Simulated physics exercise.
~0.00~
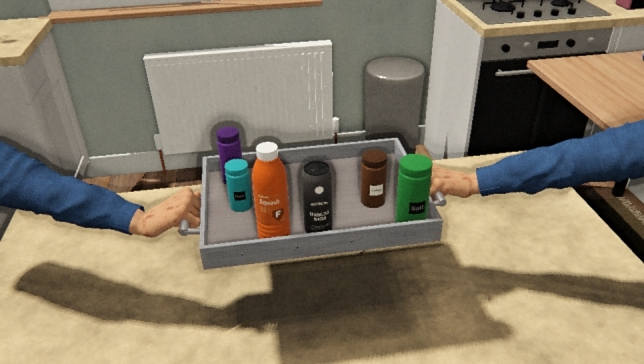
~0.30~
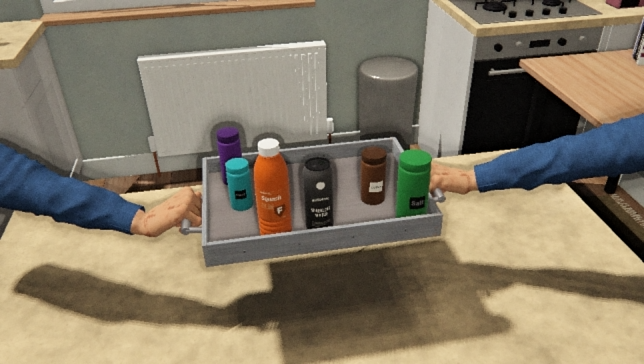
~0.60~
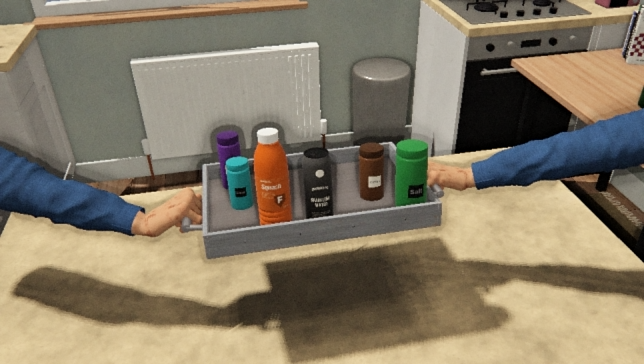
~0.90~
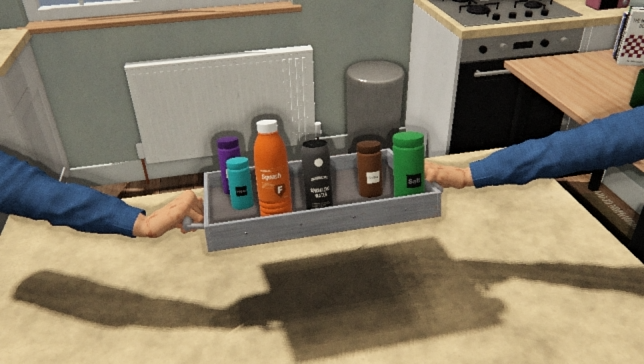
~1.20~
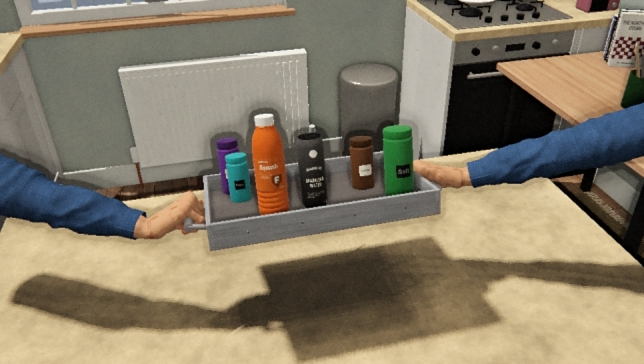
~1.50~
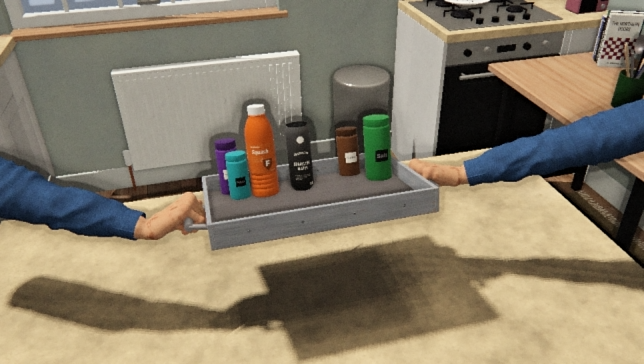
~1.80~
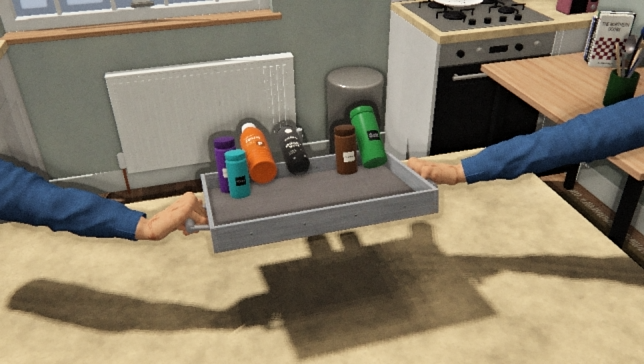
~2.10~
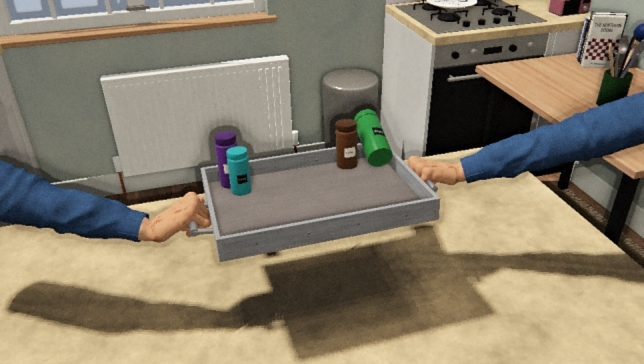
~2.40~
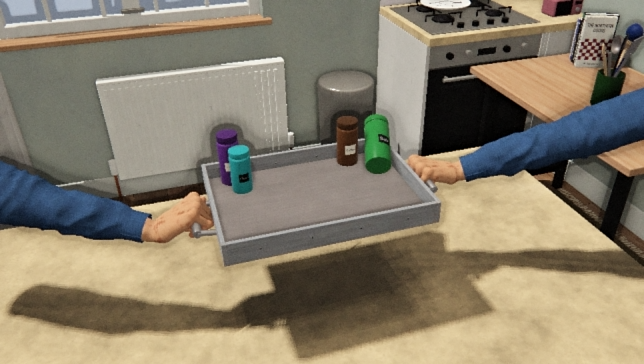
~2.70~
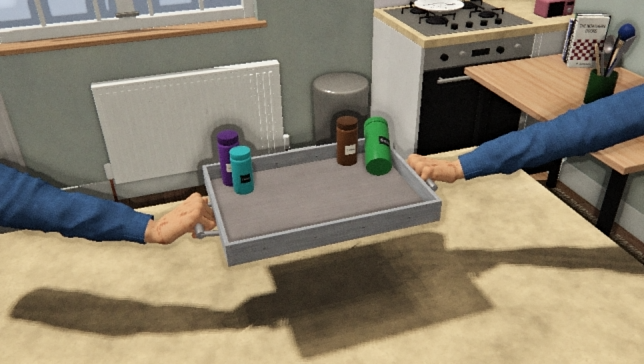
Two hands tilt a tray, dropping the orange and black bottles and toppling a green one.
